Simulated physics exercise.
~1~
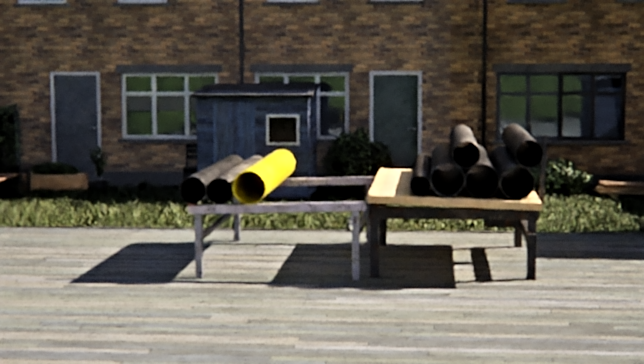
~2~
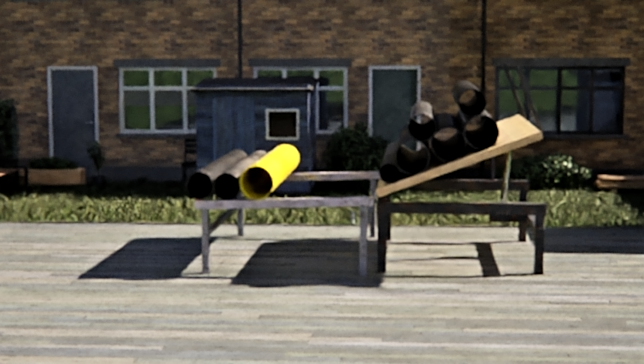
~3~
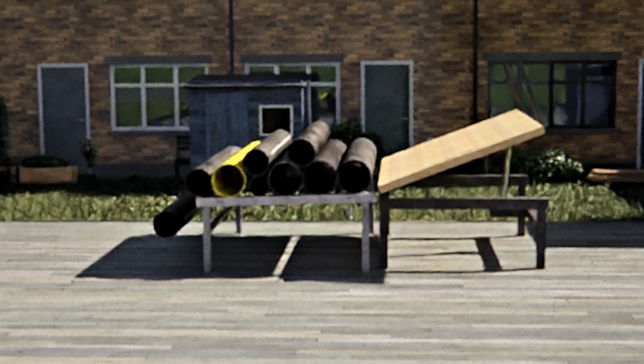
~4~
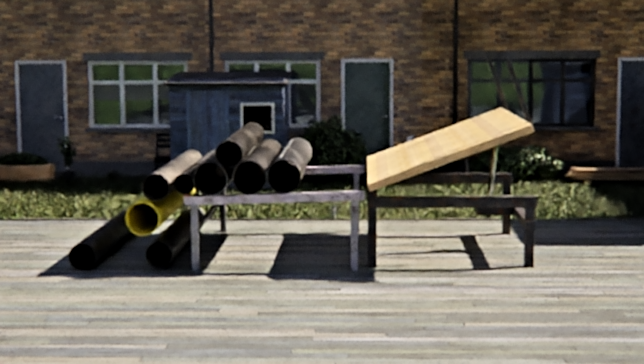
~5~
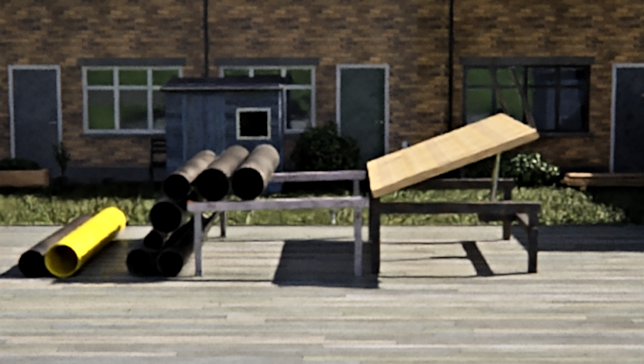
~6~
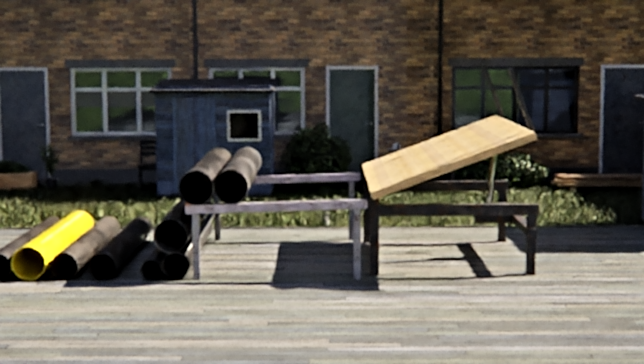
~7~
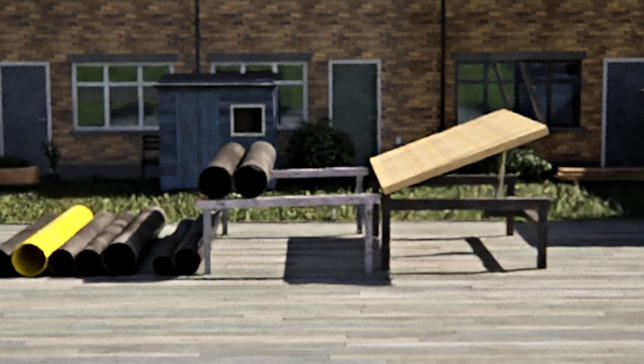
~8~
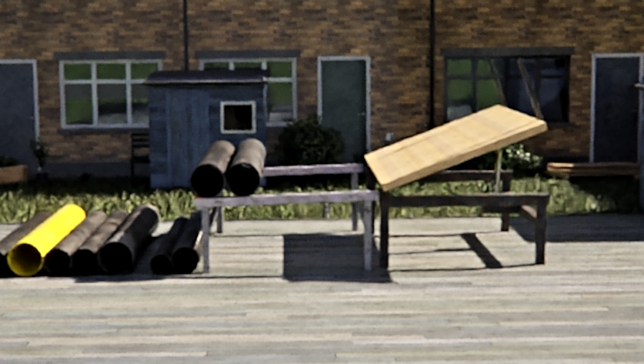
The clip opens on a yellow pipe and two dark ones lying on a low rack, beside a wooden deck piled with more dark pipes, in front of a brick building and a small shed. The deck's right edge tilts up, and its pipes roll left onto the rack. They crowd against the others, and pipes begin to spill over the rack's left end. The yellow one drops off too and rolls left along the ground among dark pipes. At the end the deck stays raised, two dark pipes remain on the rack, and the yellow pipe lies on the ground at far left.
